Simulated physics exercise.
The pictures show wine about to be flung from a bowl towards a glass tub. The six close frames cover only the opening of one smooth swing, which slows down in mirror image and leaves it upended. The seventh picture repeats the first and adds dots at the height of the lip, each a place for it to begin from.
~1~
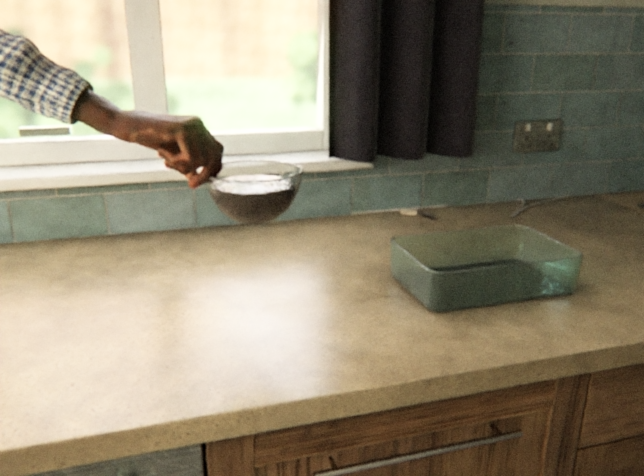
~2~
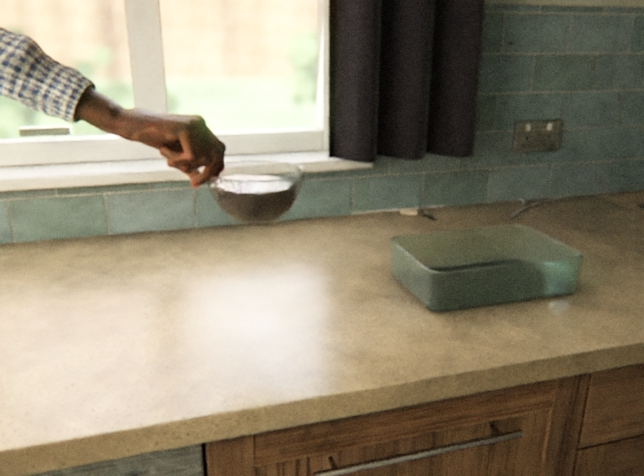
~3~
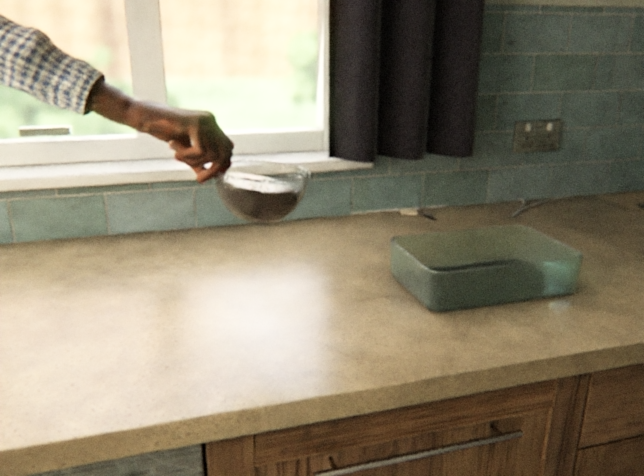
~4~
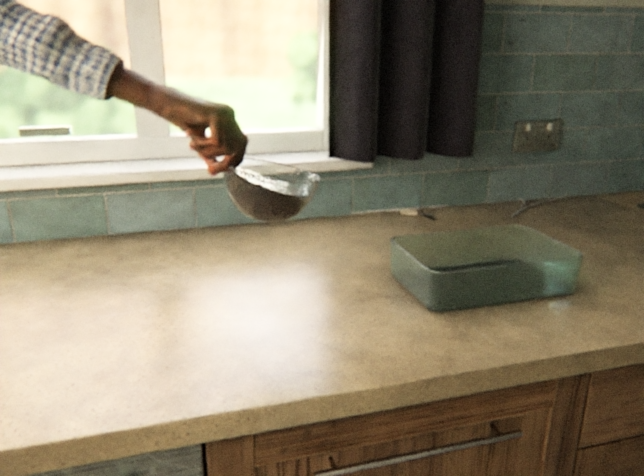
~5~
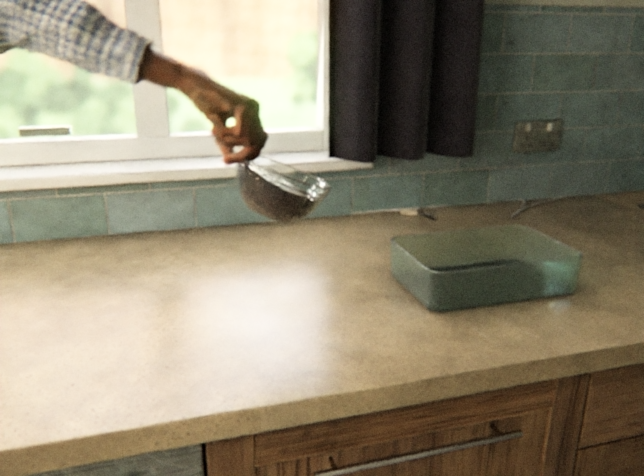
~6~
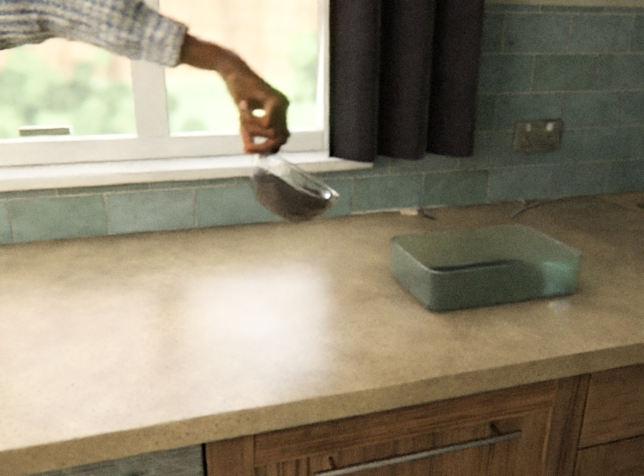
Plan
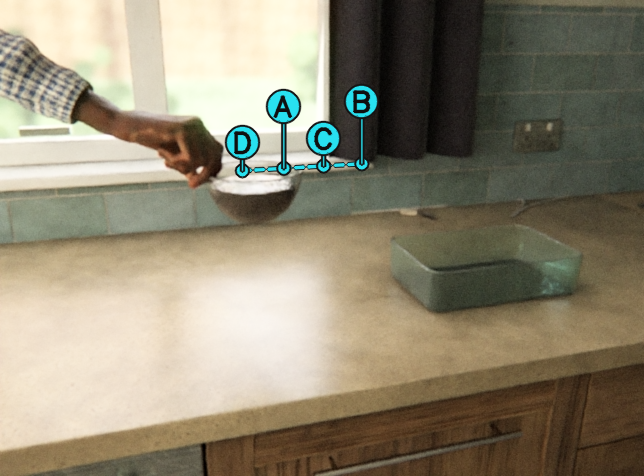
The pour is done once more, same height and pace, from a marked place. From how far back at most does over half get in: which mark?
Take C.
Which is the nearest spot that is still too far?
The answer is A.
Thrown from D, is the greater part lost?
Yes, it does.
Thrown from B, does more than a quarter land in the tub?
Yes, it does.
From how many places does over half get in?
Two of the four.
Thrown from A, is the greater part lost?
Yes.
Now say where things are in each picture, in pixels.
Upright, lip at (299, 167); tub from (426, 311) to (572, 291); nothing has left yet.
Upright, lip at (301, 167); nothing has left yet.
Tipped about 4°, lip at (307, 170); nothing has left yet.
Tipped about 12°, lip at (316, 176); nothing has left yet.
Tipped about 22°, lip at (327, 183); nothing has left yet.
Tipped about 33°, lip at (337, 193); nothing has left yet.
On the marked copy, A at (283, 168); B at (361, 163); C at (323, 166); D at (242, 170).
With A, about 7 % lands in the tub, 88 % falls short and 5 % goes beside or beyond.
With B, about 84 % lands in the tub, 2 % falls short and 14 % goes beside or beyond.
With C, about 83 % lands in the tub, 9 % falls short and 9 % goes beside or beyond.
With D, about 0 % lands in the tub, 100 % falls short.
